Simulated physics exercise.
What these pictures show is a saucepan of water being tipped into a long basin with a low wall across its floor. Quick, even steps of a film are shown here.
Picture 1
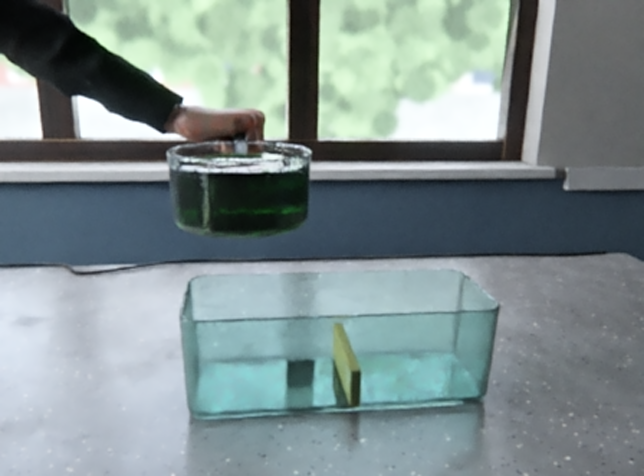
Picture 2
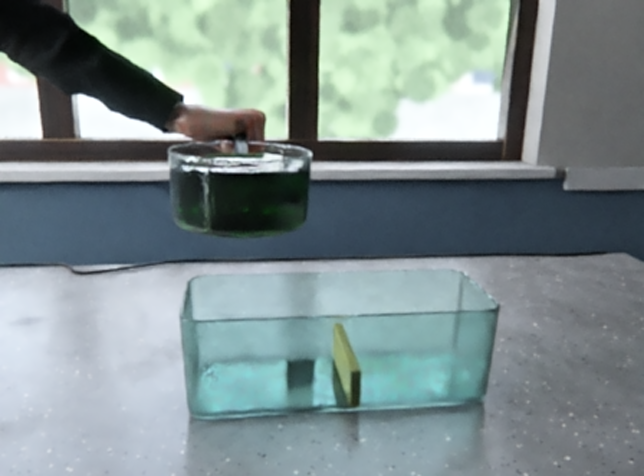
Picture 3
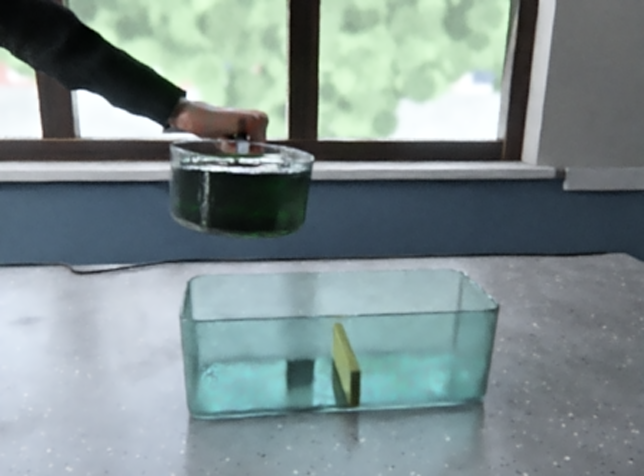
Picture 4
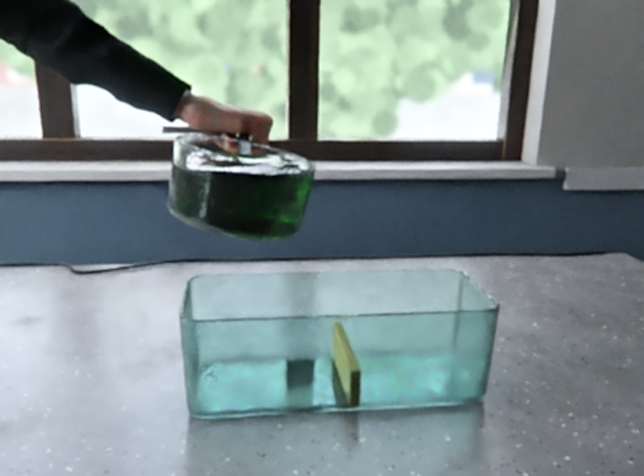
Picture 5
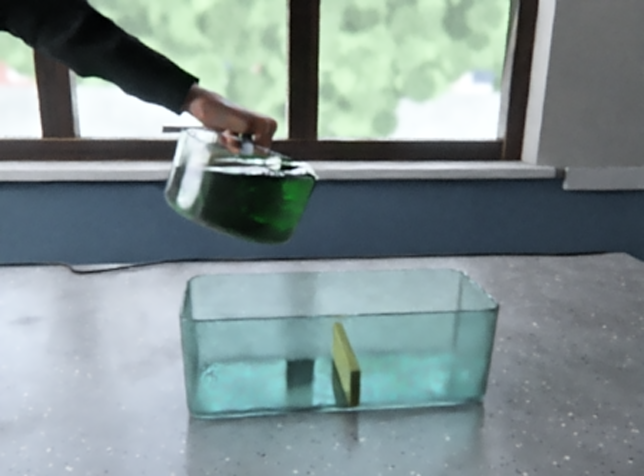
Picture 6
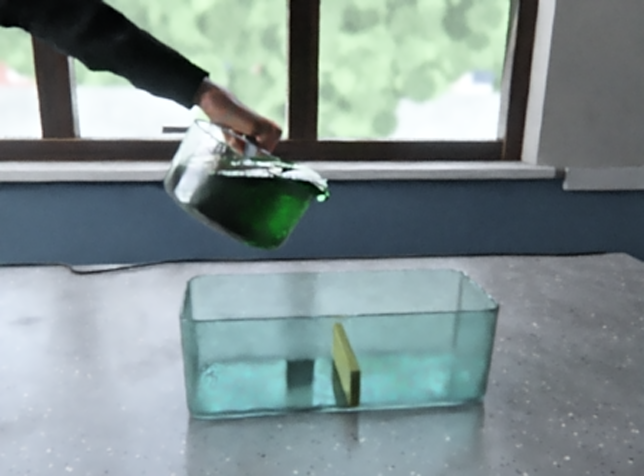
A clear saucepan of dark green water, held by a hand from the left, hangs nearly level above a long glass basin with a low yellowish wall across its floor. The hand then tilts the pan steadily down to the right, and the water gathers toward that side until a little edges over the rim.
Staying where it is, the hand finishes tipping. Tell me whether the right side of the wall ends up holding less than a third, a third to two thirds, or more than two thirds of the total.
The right side holds a third to two thirds.
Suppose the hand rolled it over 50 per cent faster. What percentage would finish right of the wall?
Some 45 per cent.
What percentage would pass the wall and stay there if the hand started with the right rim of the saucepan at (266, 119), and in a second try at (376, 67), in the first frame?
Roughly 25 in a hundred the first time and 80 in a hundred the second.
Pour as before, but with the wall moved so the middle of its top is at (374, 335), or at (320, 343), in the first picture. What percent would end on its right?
I'd expect near 20 percent the first time and near 80 percent the next.
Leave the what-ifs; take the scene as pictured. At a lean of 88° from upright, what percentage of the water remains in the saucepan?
30 per cent or so.
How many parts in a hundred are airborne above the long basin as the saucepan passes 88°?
Near 35 %.
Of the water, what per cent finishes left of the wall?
I'd estimate around 40 per cent.
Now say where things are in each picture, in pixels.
Tilt 0°; pouring edge (309, 153); surface from (172, 163) to (307, 163); the long basin's rim runs from (185, 299) to (480, 289); the wall's top is at (346, 346), in the first frame.
Tilt 1°; pouring edge (310, 155); surface from (173, 162) to (307, 163), in the second frame.
Tilt 5°; pouring edge (312, 159); surface from (175, 161) to (308, 164), in the third frame.
Tilt 12°; pouring edge (314, 167); surface from (176, 161) to (311, 165), in the fourth frame.
Tilt 20°; pouring edge (315, 177); surface from (176, 164) to (315, 170); 1 per cent is over the edge, in the fifth frame.
Tilt 30°; pouring edge (315, 191); surface from (172, 165) to (314, 181); 5 per cent is over the edge, in the sixth frame.
A moment on, the saucepan is tipped on its side and 31 per cent is still to pour, 3 is left of the wall and 33 right of it.
Next, the saucepan is tipped right over and 6 per cent is still to pour, 29 is left of the wall and 59 right of it.
Then the saucepan is tipped right over and 0 per cent is still to pour, 39 is left of the wall and 59 right of it.
Later the saucepan is tipped right over and 0 per cent is still to pour, 40 is left of the wall and 59 right of it.
In the end 40 per cent lies left of the wall, 59 right of it and 1 outside.
